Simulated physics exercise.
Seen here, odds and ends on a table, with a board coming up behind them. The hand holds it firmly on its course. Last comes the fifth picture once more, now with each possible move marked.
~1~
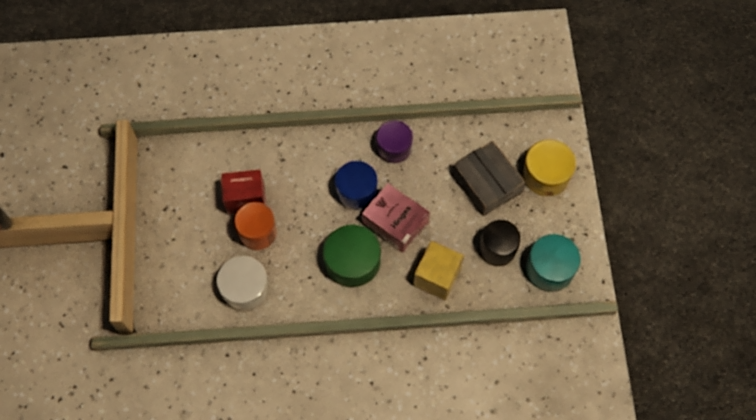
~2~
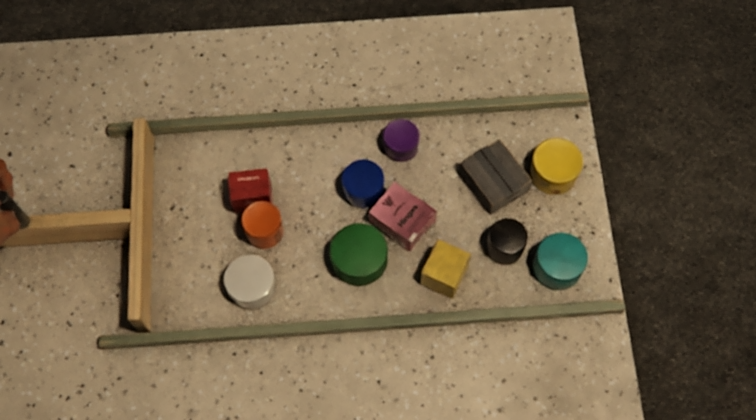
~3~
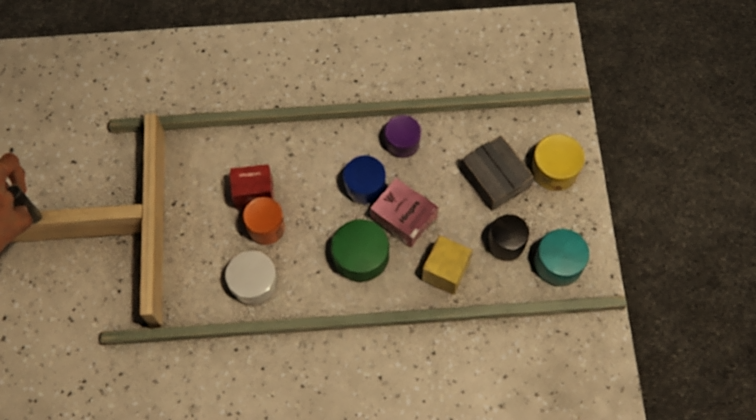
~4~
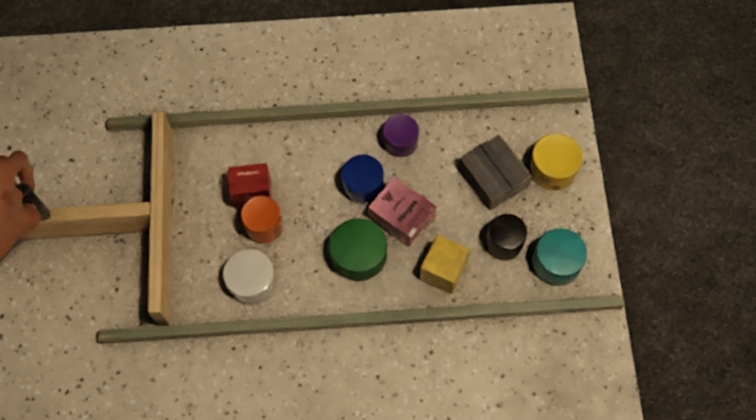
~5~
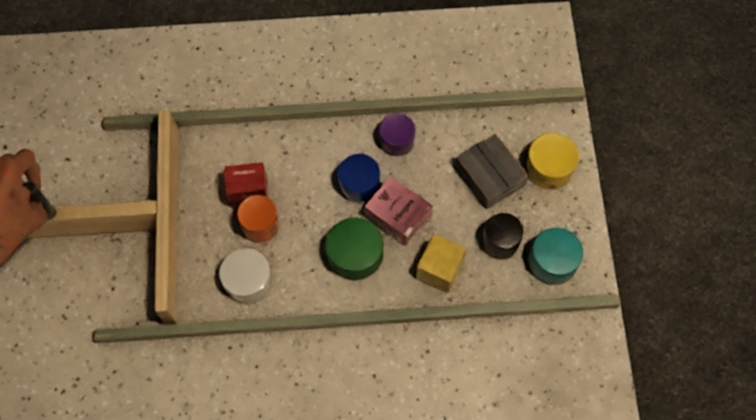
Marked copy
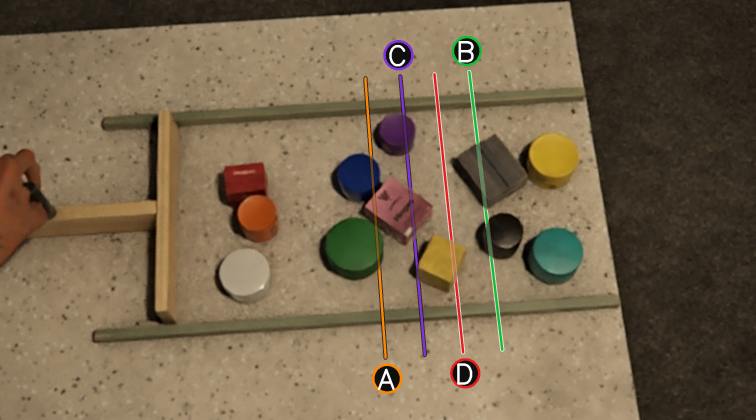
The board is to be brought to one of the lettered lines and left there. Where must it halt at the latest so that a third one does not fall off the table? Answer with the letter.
It can go as far as B.
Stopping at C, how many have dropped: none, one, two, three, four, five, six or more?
The count is none.
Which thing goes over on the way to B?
The yellow tub goes over.
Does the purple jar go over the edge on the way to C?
No.
On the copy, A at (375, 210); B at (485, 203); C at (412, 208); D at (448, 205).
On B. First, board (277, 199); white pot (314, 272); green tin (360, 248).
Then, board (393, 191); grey box (507, 172); pink box (465, 195).
Finally, board (483, 186); yellow tub over the edge; grey box (586, 160); one fallen.
By contrast, A is within the limit but short; C is within the limit but short; D is within the limit but short.
